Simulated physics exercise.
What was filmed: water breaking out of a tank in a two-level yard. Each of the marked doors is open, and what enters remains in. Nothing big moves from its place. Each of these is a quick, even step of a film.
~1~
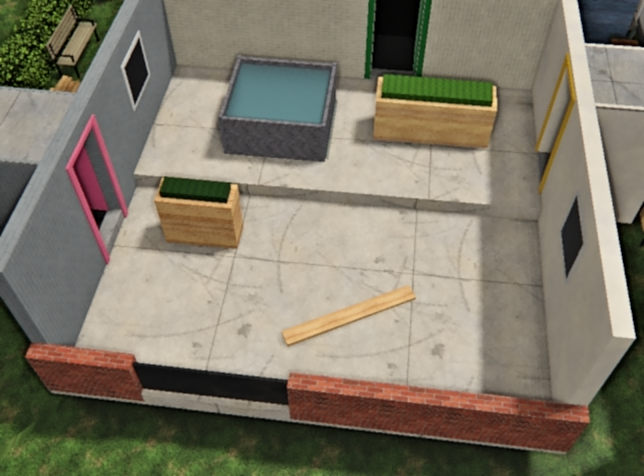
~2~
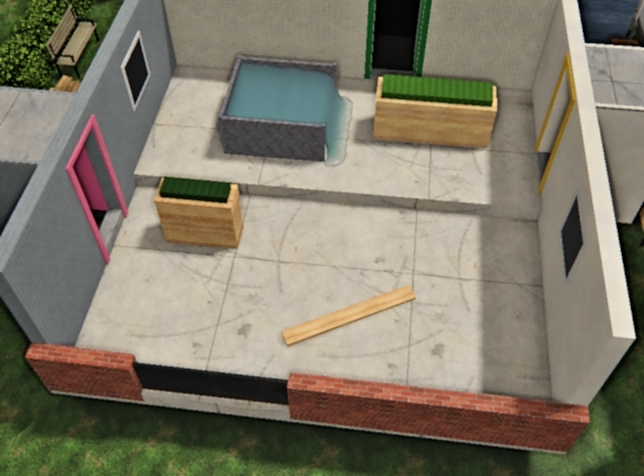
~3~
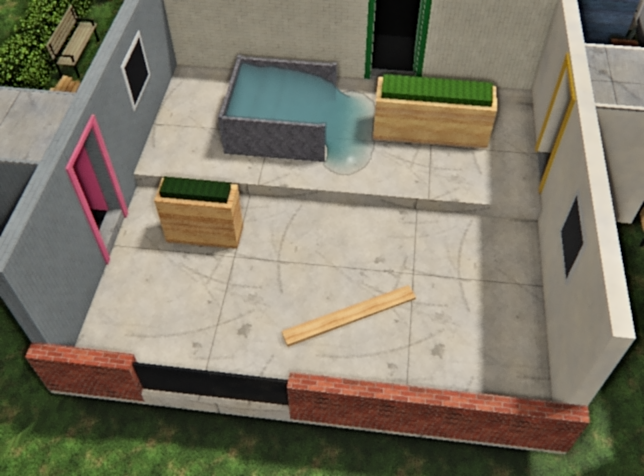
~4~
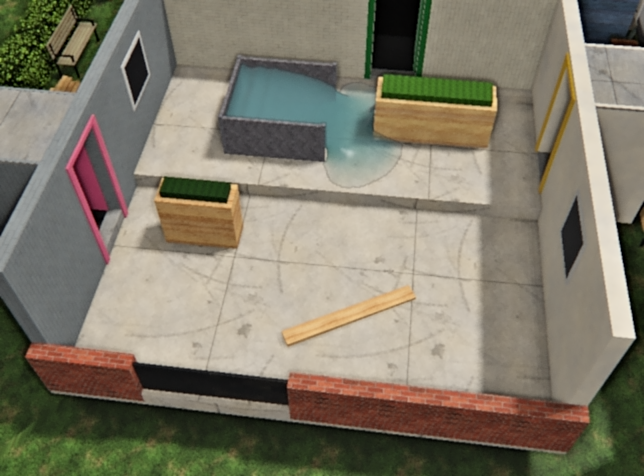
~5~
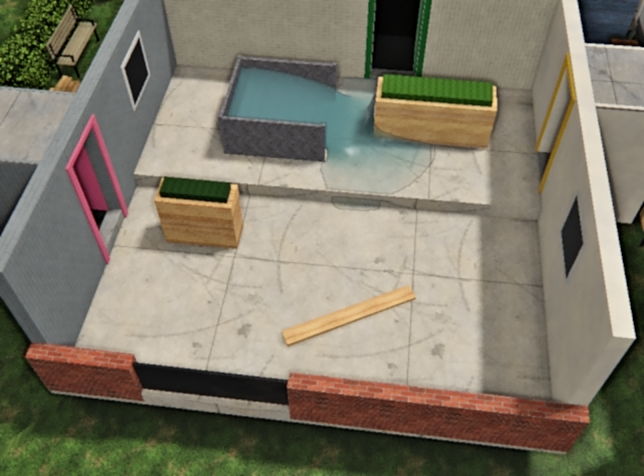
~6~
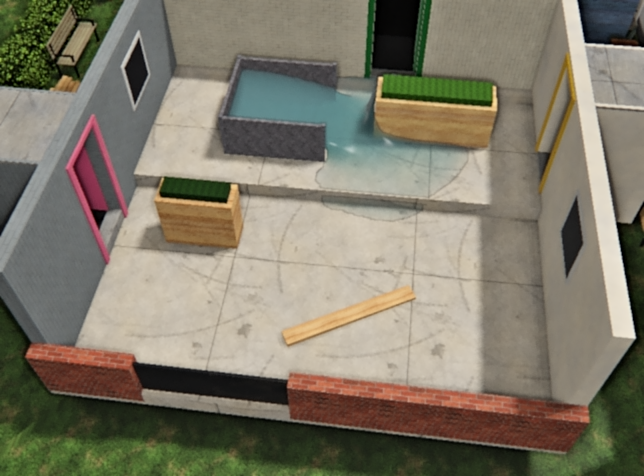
Water pours from the right side of a stone tank and spreads across the pale floor.
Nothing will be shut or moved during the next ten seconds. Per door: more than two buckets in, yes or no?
Pink door no, yellow door yes, green door yes.
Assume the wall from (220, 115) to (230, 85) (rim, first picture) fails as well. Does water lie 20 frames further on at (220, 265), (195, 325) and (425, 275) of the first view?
Going through them, the first would be still bare, the next submerged and the last still bare.
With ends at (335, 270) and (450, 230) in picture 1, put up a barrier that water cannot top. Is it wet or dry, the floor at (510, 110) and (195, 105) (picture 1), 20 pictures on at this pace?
Result by location - first soaked, second parched.
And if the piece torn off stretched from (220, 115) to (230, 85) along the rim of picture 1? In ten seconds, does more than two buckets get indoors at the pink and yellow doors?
Result - pink undershoots, yellow undershoots.
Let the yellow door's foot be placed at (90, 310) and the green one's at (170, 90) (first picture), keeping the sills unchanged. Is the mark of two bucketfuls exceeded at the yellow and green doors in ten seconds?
After the change, the yellow door overshoots, while the green door falls short.
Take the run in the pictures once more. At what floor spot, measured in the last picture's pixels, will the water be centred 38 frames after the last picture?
At about (381, 243).
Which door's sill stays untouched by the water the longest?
Answer: The pink one.
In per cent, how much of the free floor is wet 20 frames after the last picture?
Near 55 in a hundred.
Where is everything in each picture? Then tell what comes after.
The first picture shows the open tank at (280, 94) is whole and still.
In the second picture, water pours out at (328, 117) and has run to (328, 164).
In the third picture, the front is at (361, 95), out from the gap at (328, 120).
In the fourth picture, water pours out at (328, 121) and has run to (373, 178).
In the fifth picture, water pours out at (328, 122) and has run to (425, 165).
In the sixth picture, the front is at (462, 161), out from the gap at (328, 122).
A moment on, water covers 30 % of the floor; the pink door not reached, the yellow door under two buckets in, the green door over two buckets in.
Next, water covers 40 % of the floor; the pink door not reached, the yellow door over two buckets in, the green door far over two buckets in.
Then, water covers 55 % of the floor; the pink door not reached, the yellow door far over two buckets in, the green door far over two buckets in.
Later, water covers 70 % of the floor; the pink door not reached, the yellow door far over two buckets in, the green door far over two buckets in.
In the end, water covers 85 % of the floor; the pink door wet at the sill, nothing in, the yellow door far over two buckets in, the green door far over two buckets in.
